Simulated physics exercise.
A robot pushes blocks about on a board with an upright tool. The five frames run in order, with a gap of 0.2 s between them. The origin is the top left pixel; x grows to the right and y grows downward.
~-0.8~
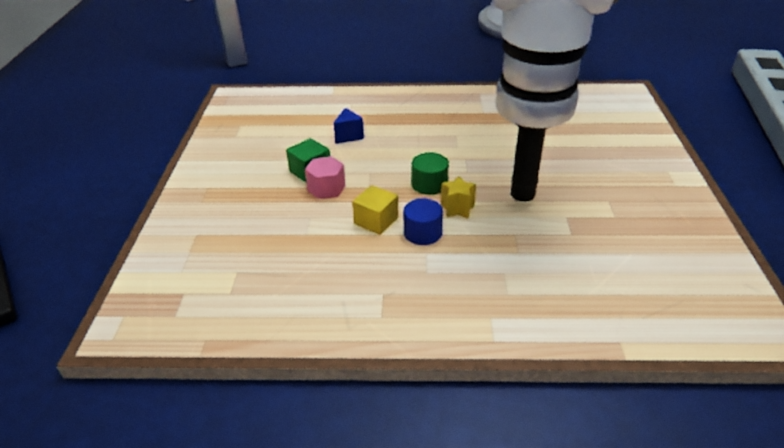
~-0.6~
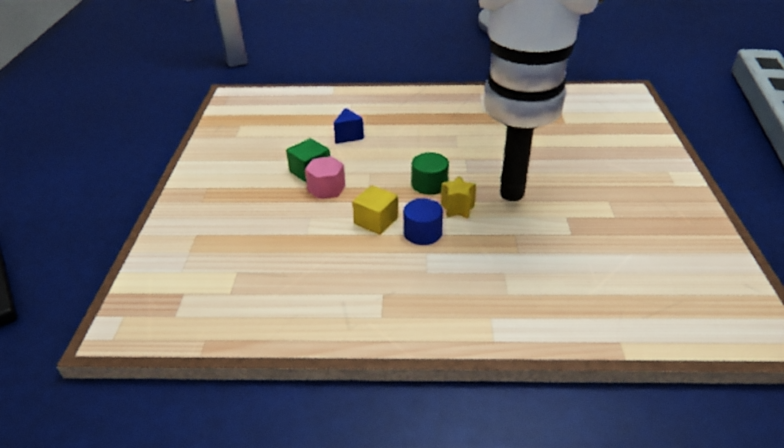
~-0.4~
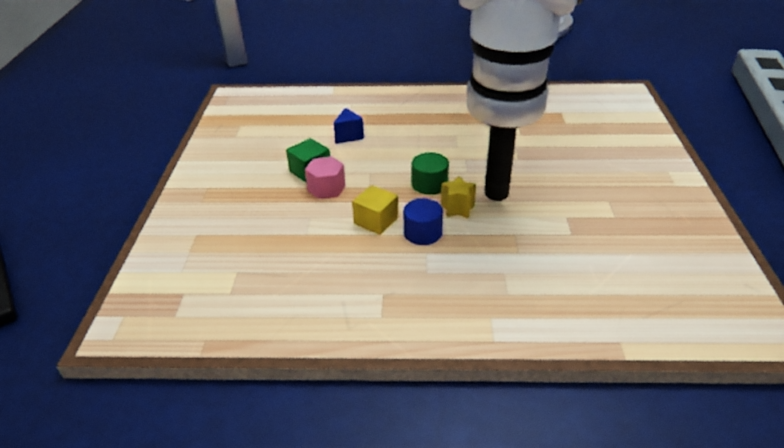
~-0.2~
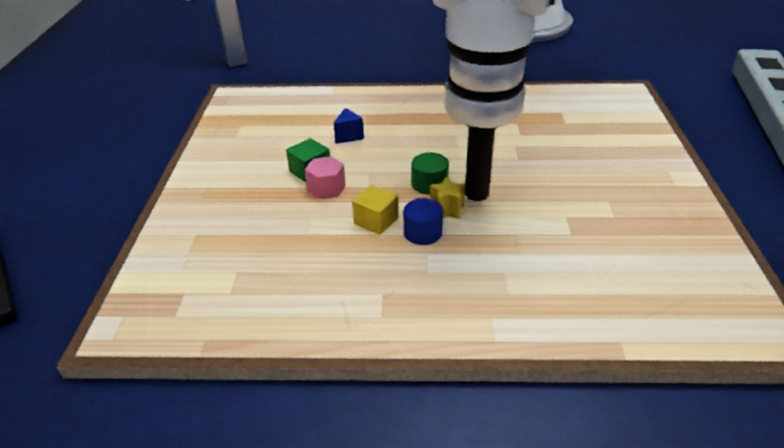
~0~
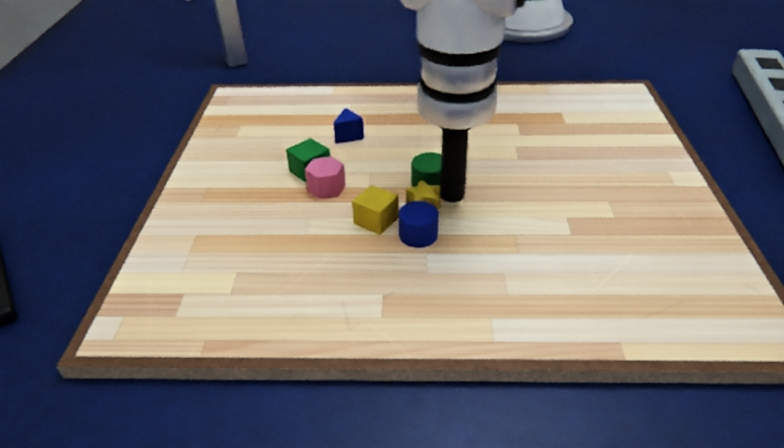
The clip opens on a wooden board scattered with small colored blocks, an upright black-tipped tool standing to the right of a yellow star. The tool slides left across the open wood, then meets the star and pushes it left between the green and blue cylinders, nudging the blue one slightly.
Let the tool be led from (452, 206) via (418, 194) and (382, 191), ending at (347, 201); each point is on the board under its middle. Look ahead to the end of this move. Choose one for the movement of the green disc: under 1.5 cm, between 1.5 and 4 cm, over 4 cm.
Travel: 1.5-4 cm.
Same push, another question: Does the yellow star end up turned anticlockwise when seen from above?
I'd say yes.
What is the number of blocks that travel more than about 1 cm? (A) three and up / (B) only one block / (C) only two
C
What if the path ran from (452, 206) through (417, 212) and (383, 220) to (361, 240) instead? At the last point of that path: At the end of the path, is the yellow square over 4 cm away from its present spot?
In short: Yes.
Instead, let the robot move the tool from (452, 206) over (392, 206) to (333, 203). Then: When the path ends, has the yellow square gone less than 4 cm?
Short answer: No.
On the path given first. One third of the way, tool at (418, 185); yellow star at (408, 186), turned 70° anticlockwise; green disc at (422, 155).
Two thirds of the way, tool at (381, 181); yellow star at (406, 186), turned 85° anticlockwise; green disc at (420, 153).
At the end, tool at (346, 191); pink hexagonal block not moved; yellow star at (406, 186), turned 85° anticlockwise; green disc at (420, 153).
